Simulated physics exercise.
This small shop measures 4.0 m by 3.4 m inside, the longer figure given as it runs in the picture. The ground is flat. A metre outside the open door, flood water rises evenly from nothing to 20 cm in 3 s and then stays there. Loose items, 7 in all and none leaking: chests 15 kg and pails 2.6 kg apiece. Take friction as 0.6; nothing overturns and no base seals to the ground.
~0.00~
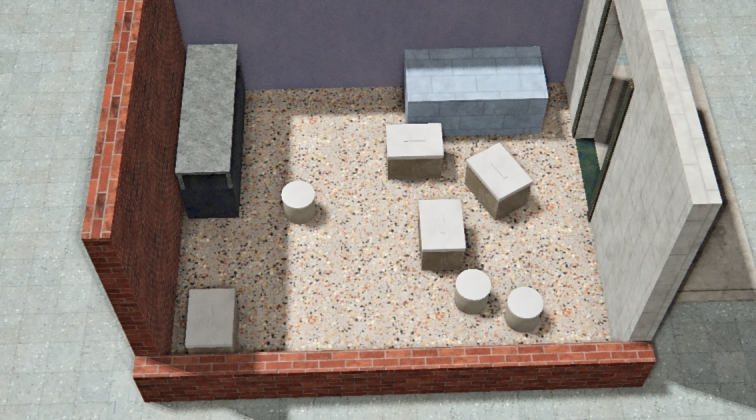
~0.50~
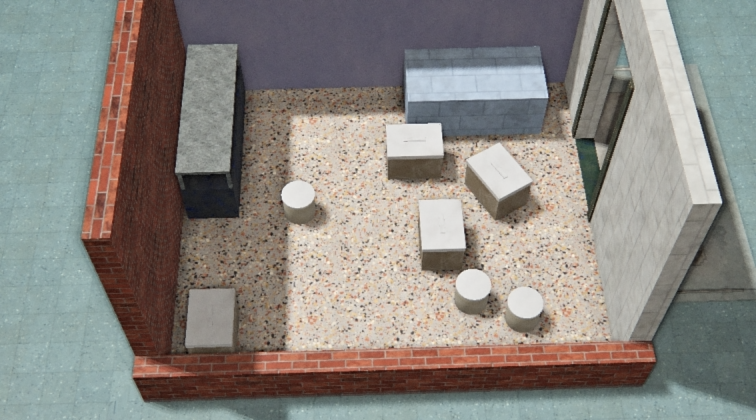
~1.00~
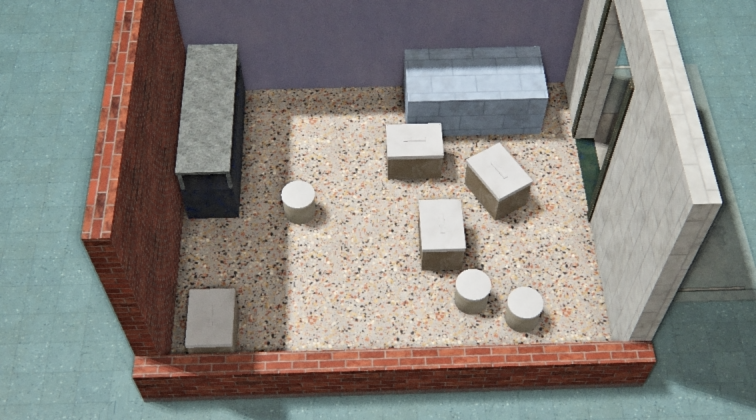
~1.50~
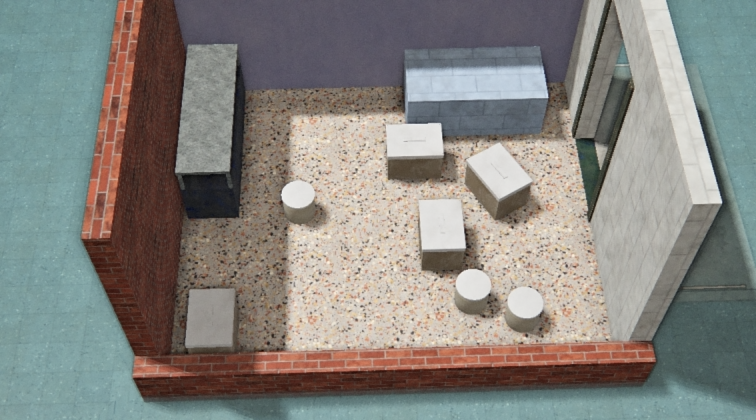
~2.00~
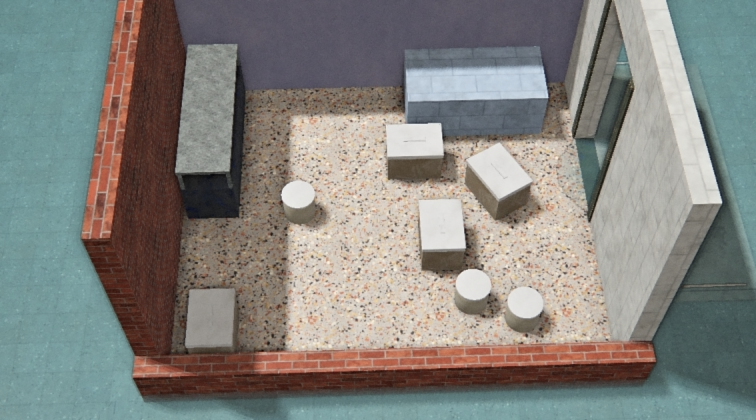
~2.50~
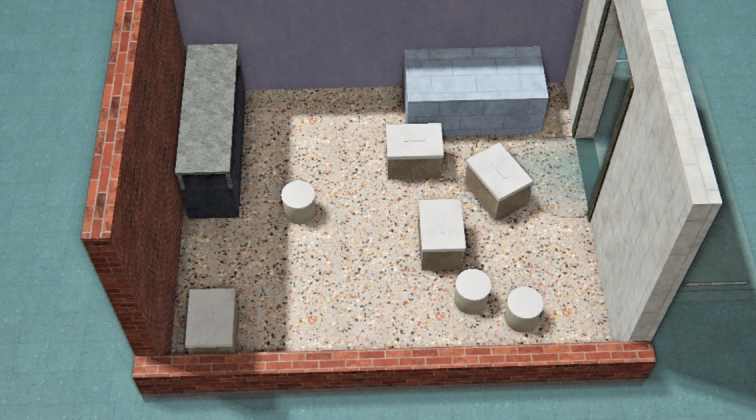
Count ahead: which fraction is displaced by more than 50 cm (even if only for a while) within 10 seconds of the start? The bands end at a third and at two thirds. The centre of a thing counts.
Share: At least two thirds.
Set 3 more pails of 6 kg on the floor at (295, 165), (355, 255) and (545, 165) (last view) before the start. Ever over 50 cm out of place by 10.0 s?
In that order: Past it, over, more.
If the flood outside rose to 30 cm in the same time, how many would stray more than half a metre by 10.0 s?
In that case 6 of them.
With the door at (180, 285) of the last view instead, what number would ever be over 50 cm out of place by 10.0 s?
In that case 6 of them.
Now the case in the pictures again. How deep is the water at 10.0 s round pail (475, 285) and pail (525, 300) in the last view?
Roughly 14 and 4 cm.
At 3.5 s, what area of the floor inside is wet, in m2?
About 2.5 m2.
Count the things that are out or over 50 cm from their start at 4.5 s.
I count 3.
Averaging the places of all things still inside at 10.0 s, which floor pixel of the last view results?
At about (296, 283).
After 3.5 s 0 of 7 are over 50 cm from their spots; 0 afloat.
After 4.5 s 3 of 7 are over 50 cm from their spots; 1 afloat.
After 7.0 s 4 of 7 are over 50 cm from their spots; 3 afloat.
After 10.0 s 5 of 7 are over 50 cm from their spots, and 5 have been at some point; 7 afloat.
